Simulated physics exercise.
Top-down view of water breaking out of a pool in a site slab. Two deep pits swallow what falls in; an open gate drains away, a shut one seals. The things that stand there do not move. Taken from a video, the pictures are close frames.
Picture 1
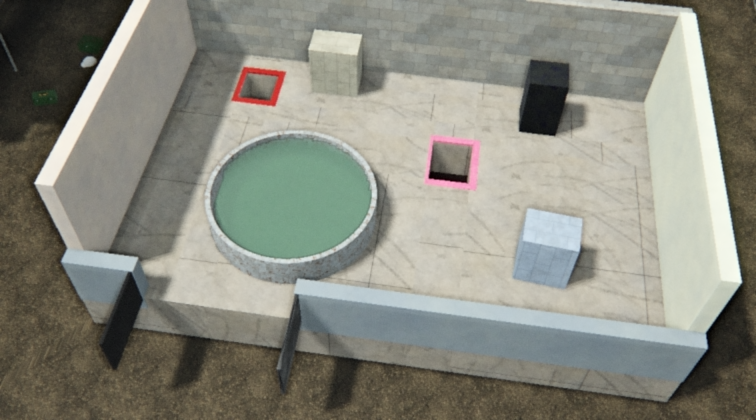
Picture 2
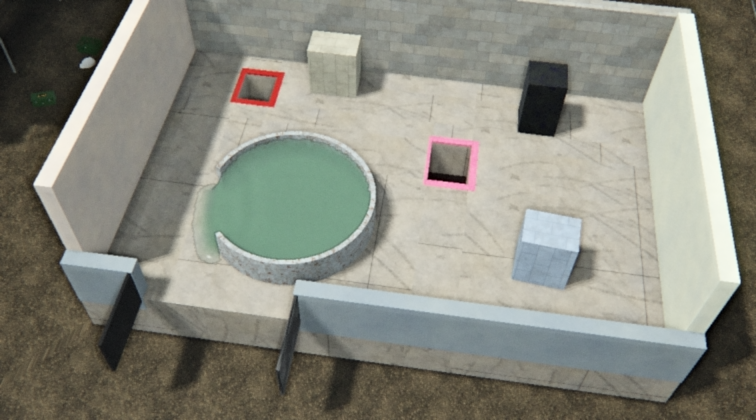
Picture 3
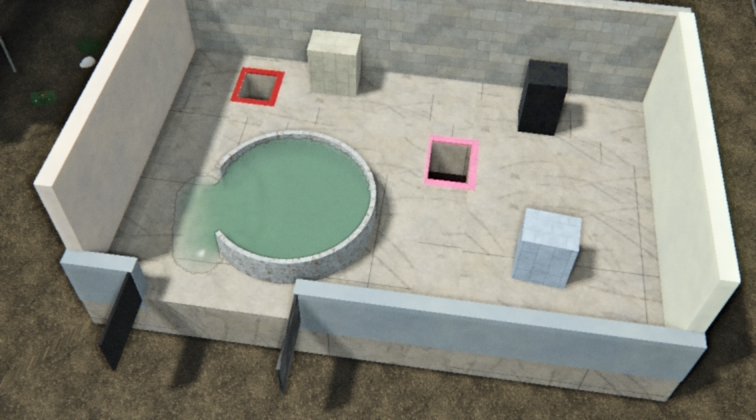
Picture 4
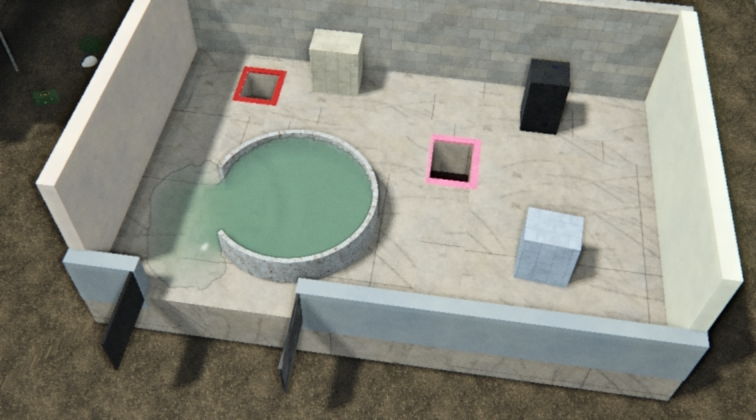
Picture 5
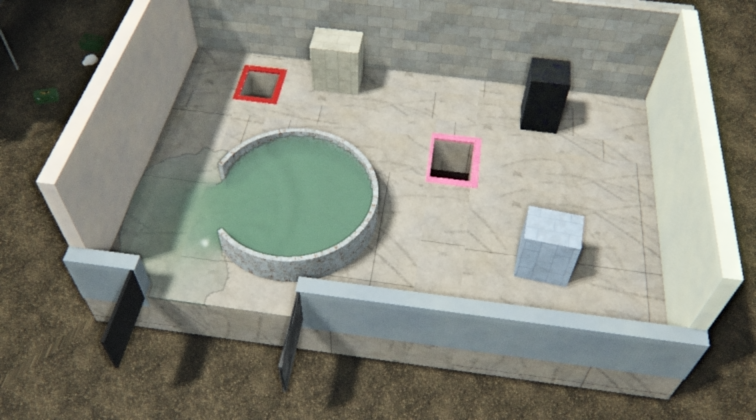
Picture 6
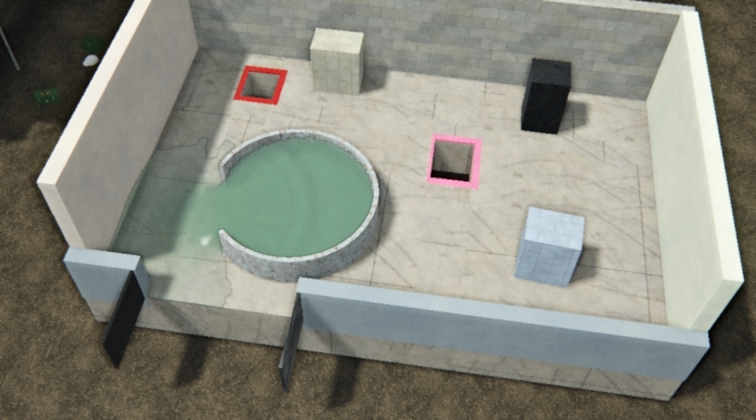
Green water pours from a gap that opens in the left side of a round stone-walled pool and spreads in a thin sheet across the pale floor toward the left wall and the front opening. The roofless walled yard is seen from high above, the view nearly still. A red-edged pit and cream block sit behind, a pink-edged pit near the middle, and black and pale blue blocks at right.
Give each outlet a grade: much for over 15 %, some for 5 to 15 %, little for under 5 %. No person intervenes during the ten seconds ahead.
Grades: Gate - much, pink pit - little, red pit - much.
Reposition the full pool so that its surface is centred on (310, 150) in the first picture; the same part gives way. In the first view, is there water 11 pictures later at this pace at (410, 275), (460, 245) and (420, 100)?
In order: Unflooded, then unflooded, then unflooded.
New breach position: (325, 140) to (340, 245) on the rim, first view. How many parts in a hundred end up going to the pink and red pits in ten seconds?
Pink about 35 %, red about 0 %.
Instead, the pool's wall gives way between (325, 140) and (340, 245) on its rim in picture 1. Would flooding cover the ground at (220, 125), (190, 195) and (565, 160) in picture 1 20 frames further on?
The first would be still unwetted, the second still unwetted and the third drenched.
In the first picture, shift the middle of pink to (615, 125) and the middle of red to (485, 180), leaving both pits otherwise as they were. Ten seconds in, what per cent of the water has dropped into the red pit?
So the red pit ends up with 2 in a hundred.
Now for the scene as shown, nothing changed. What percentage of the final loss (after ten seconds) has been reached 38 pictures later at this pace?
Approximately 60 in a hundred, I think.
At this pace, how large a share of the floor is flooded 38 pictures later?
Roughly 40 %.
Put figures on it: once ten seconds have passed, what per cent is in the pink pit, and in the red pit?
2 and 18 per cent respectively.
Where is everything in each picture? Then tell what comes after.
Still water in the pool at (292, 196), in the first picture.
Water pours out at (213, 216) and has run to (210, 259), in the second picture.
Water pours out at (213, 216) and has run to (195, 182), in the third picture.
The front is at a hidden place, out from the gap at (215, 216), in the fourth picture.
Water pours out at (216, 215) and has run to a hidden place, in the fifth picture.
Water pours out at (216, 215) and has run to a hidden place, in the sixth picture.
A moment on, water covers 10 % of the floor; the gate 1 %, the pink pit 0 %, the red pit 0 %.
Next, water covers 15 % of the floor; the gate 3 %, the pink pit 0 %, the red pit 0 %.
Then, water covers 30 % of the floor; the gate 8 %, the pink pit 0 %, the red pit 2 %.
Later, water covers 40 % of the floor; the gate 20 %, the pink pit 0 %, the red pit 8 %.
In the end, water covers 45 % of the floor; the gate 29 %, the pink pit 2 %, the red pit 18 %.
